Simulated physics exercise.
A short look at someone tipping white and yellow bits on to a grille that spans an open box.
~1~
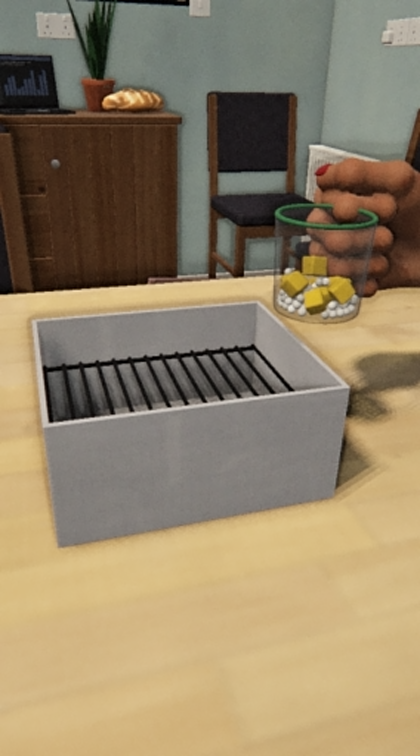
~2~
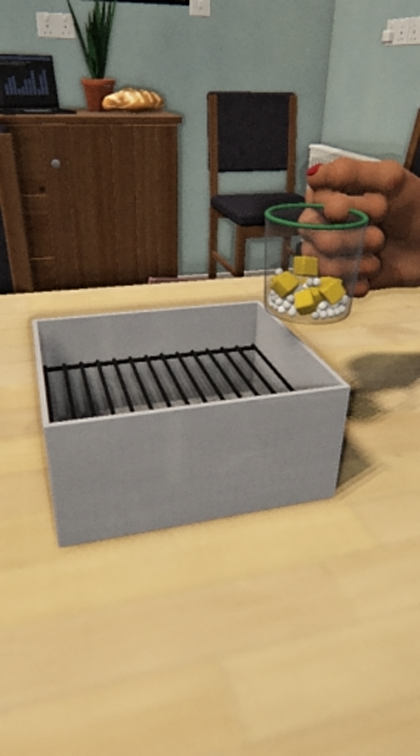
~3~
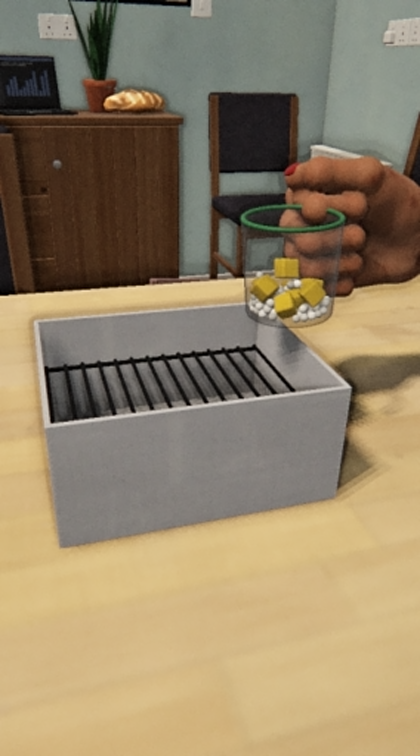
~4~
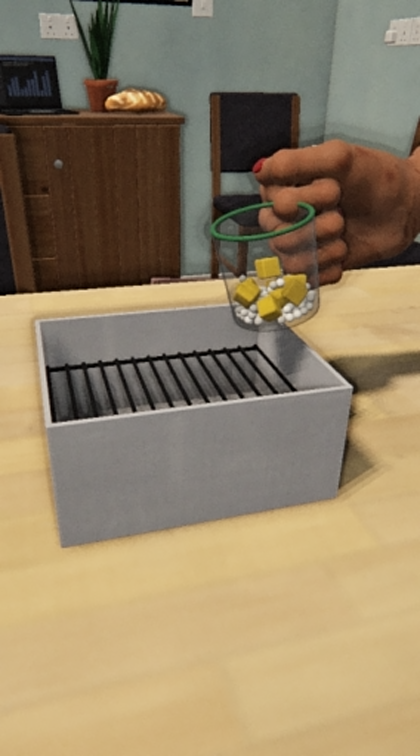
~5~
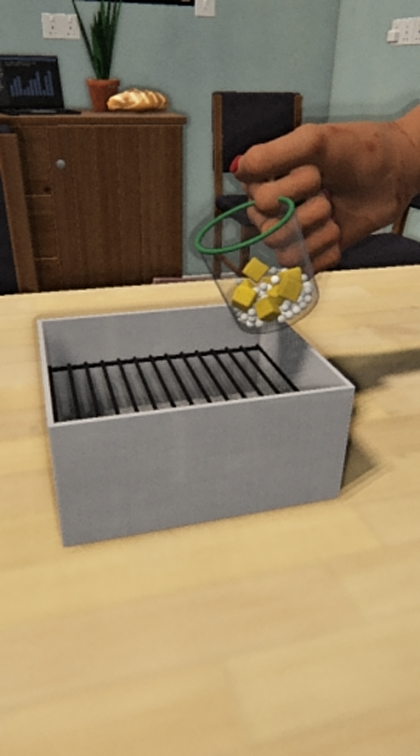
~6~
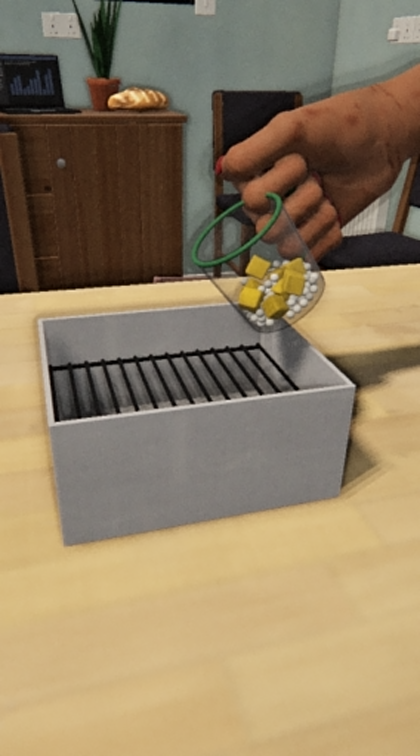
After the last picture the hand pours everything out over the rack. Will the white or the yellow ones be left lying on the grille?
White: They end up below. Yellow: They get caught above.
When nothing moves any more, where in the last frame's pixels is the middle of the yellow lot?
Around (185, 382).
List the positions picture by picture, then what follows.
Cup at (321, 263), upright; rack at (92, 410), 14 wires across; white marbles at (314, 300), narrower than the gaps; yellow small cubes at (323, 298), wider than the gaps, in the first picture.
Cup at (311, 263), upright; yellow ones at (314, 298), in the second picture.
Cup at (291, 266), tipped 3°; white ones at (287, 302), in the third picture.
Cup at (269, 267), tipped 13°; yellow ones at (280, 300), in the fourth picture.
Cup at (261, 268), tipped 25°; white ones at (263, 295), in the fifth picture.
Cup at (262, 267), tipped 37°; rack at (98, 409); white ones at (269, 292); yellow ones at (285, 291), in the sixth picture.
Then, 0.25 s after the last picture, white ones, all in the cup; yellow ones, all in the cup.
Then, 0.57 s after the last picture, white ones, all in the cup; yellow ones, all in the cup.
Then, 0.91 s after the last picture, white ones, most in the cup, a small part on or over the wires, a stray few under the rack; yellow ones, about half in the cup, about half on or over the wires.
By the end, white ones, all under the rack; yellow ones, all on the wires, none under the rack.
